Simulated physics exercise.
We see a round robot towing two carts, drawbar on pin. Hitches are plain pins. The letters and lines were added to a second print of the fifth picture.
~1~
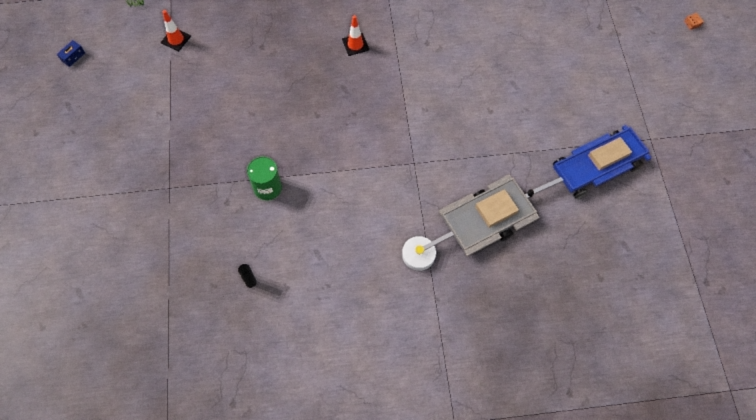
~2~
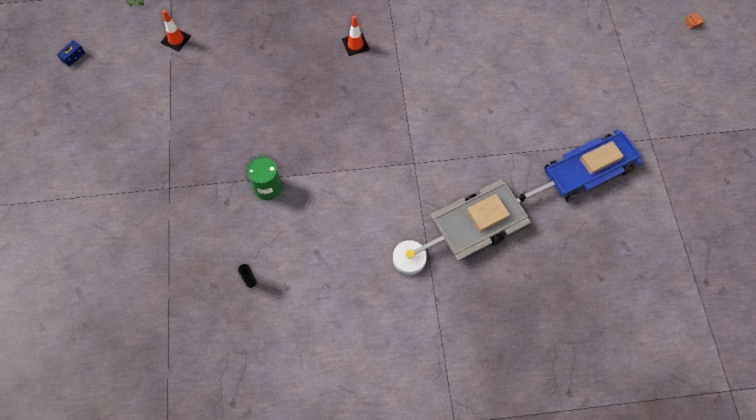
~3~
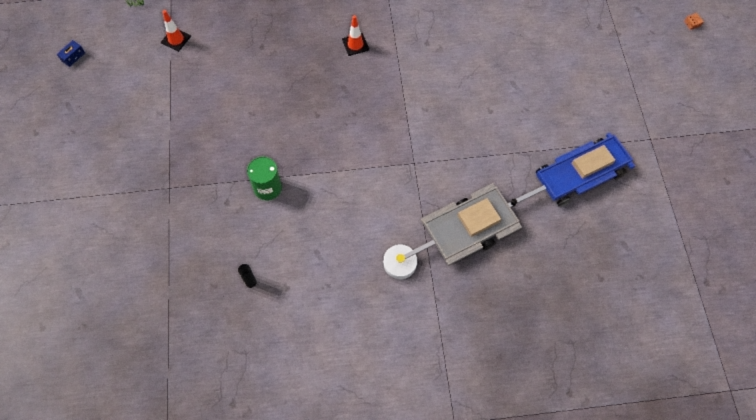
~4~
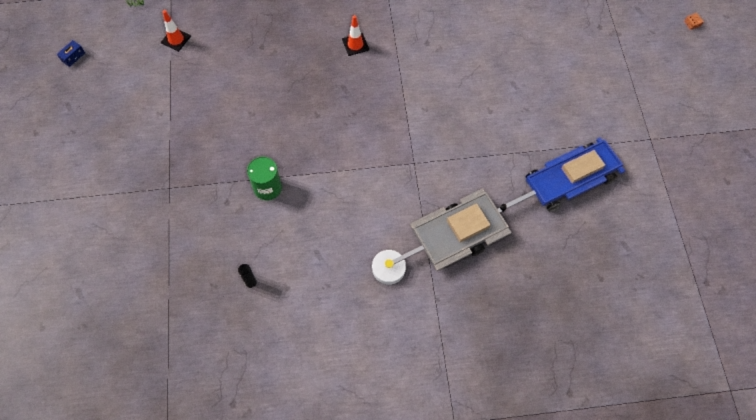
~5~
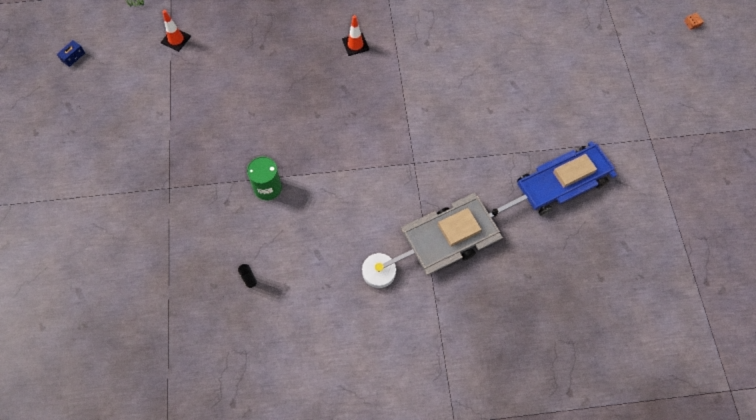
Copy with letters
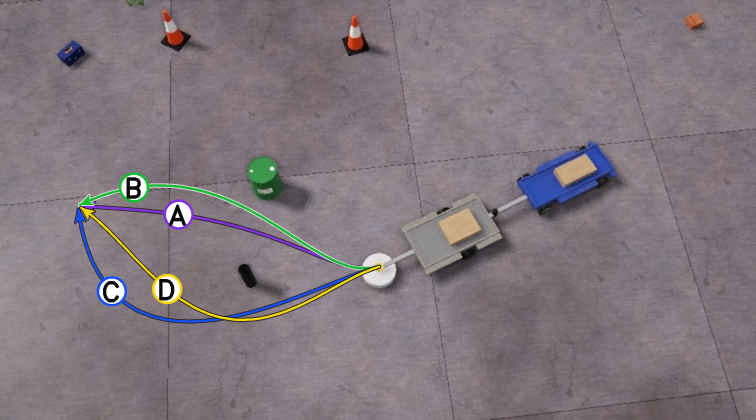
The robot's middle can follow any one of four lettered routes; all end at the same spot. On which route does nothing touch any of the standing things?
Choose route A.
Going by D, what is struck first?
The black post.
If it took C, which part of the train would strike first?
The grey cart.
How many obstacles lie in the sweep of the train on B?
It touches one.
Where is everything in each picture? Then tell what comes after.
In the first frame, black post (251, 282); green drum (268, 188); robot (419, 253).
In the second frame, robot (410, 257); grey cart (480, 218); blue cart (593, 163); black post (251, 282).
In the third frame, robot (400, 261); grey cart (471, 223); blue cart (585, 167); black post (251, 282).
In the fourth frame, robot (389, 266); grey cart (461, 228); blue cart (574, 172); black post (251, 282).
In the fifth frame, robot (379, 270); grey cart (452, 232); blue cart (566, 176); black post (251, 282); green drum (268, 188).
On the marked copy, A from (379, 267) via (232, 225) to (82, 206); B from (379, 267) via (238, 204) to (80, 205); C from (379, 267) via (191, 322) to (78, 209); D from (379, 267) via (209, 314) to (81, 208).
Following A. Soon after the start, robot (276, 242), last cart (485, 219).
Later, robot (173, 217), last cart (384, 237).
In the end, robot (81, 210), last cart (290, 230); nothing has been touched.
As for the rest, B meets the green drum; C meets the black post; D meets the black post.
